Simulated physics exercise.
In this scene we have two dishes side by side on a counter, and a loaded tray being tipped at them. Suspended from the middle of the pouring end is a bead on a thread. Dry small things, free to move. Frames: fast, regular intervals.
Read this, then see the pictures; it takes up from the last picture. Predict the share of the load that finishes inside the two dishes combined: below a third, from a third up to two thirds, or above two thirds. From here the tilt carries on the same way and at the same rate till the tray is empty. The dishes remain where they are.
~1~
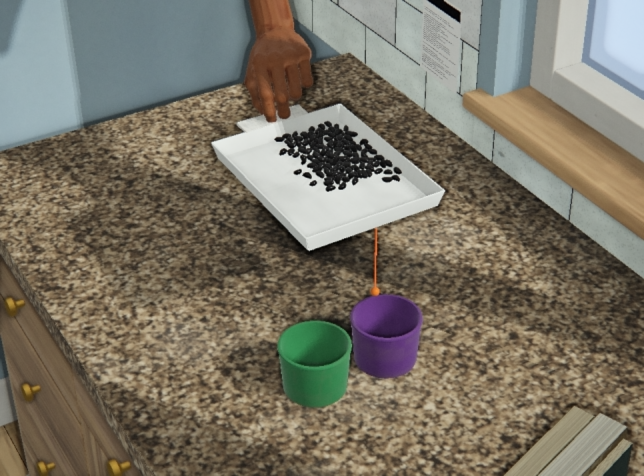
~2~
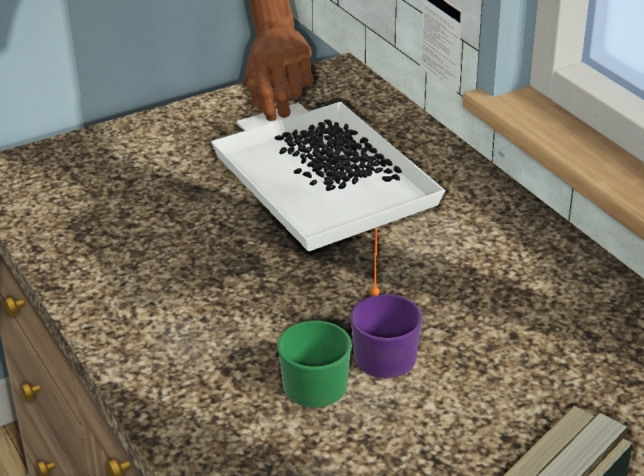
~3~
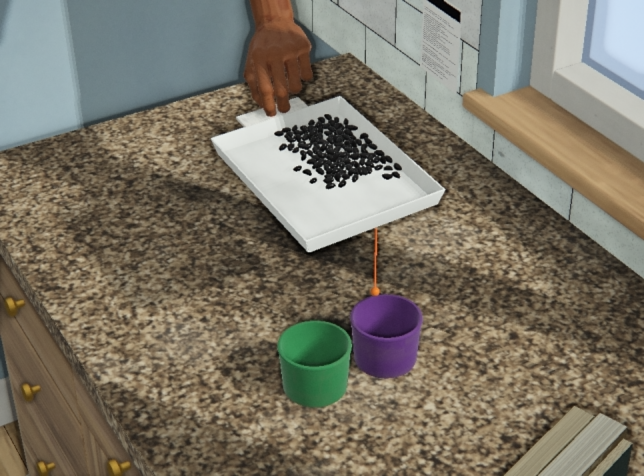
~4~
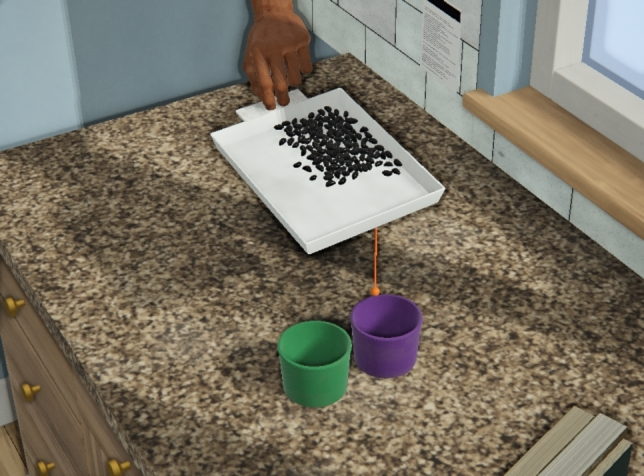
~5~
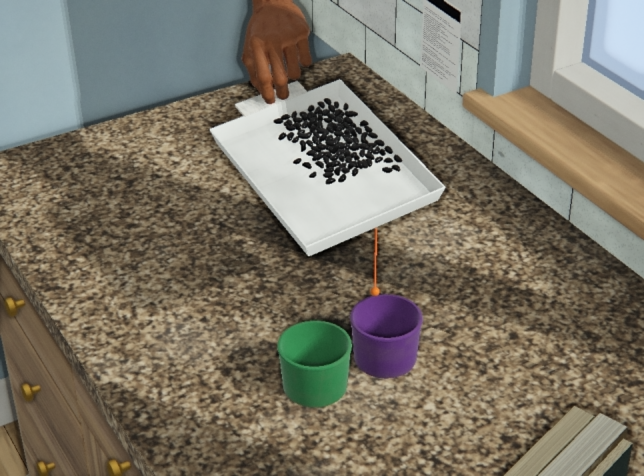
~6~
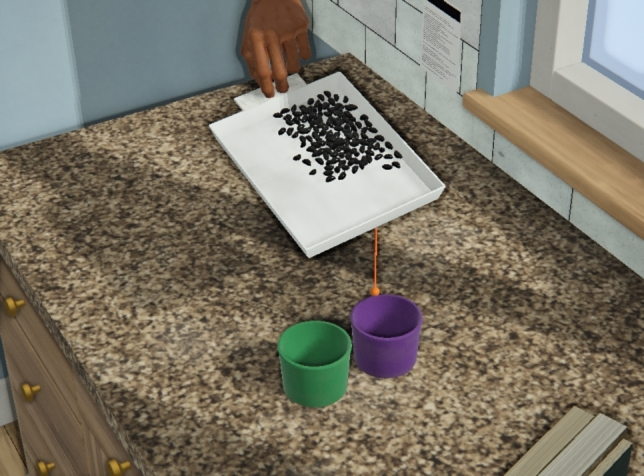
The combined share is from a third up to two thirds.
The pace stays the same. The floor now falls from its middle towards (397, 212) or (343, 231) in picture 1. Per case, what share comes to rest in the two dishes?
I'd say some 10 in a hundred at first, then 80 in a hundred.
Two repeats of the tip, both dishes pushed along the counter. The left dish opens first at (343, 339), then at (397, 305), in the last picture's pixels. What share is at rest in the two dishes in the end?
First position: Some 40 %; second position: Some 0 %.
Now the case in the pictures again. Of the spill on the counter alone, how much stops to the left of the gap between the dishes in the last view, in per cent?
Near 80 in a hundred.
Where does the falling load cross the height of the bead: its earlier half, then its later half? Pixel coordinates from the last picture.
For the early half I get (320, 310), and for the late half (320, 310).
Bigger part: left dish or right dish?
Recorded: The left-side one.
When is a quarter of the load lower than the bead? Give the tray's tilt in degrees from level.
Reading: Some 95°.
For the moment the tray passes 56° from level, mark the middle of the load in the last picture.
The load is centred near (321, 224).
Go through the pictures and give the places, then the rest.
Corners of the pouring end at (308, 234) and (438, 190), level; middle of the load at (335, 156), black beans; left dish at (333, 381); right dish at (404, 352); bead on its thread at (375, 291), in the first frame.
Corners of the pouring end at (308, 235) and (438, 190), level; middle of the load at (335, 155), in the second frame.
Corners of the pouring end at (308, 237) and (438, 189), tipped barely, lowest at the left corner; middle of the load at (335, 152), in the third frame.
Corners of the pouring end at (308, 239) and (438, 187), tipped a little, lowest at the left corner; middle of the load at (335, 147), in the fourth frame.
Corners of the pouring end at (308, 242) and (438, 186), tipped a little, lowest at the left corner; middle of the load at (335, 142), in the fifth frame.
Corners of the pouring end at (308, 245) and (438, 185), tipped a little, lowest at the left corner; middle of the load at (335, 137); left dish at (333, 381); right dish at (404, 352), in the sixth frame.
Soon after the last picture, tray tipped steeply; nearly all on the tray; a stray few in the left dish.
A little later, tray tipped right over; most on the tray; a small part in the left dish; a small part outside both; a small part in the air.
Later still, tray tipped past a quarter turn; about a third in the left dish; a small part in the right dish; about half outside both.
At rest, tray tipped past a quarter turn; about a third in the left dish; a small part in the right dish; about half outside both.
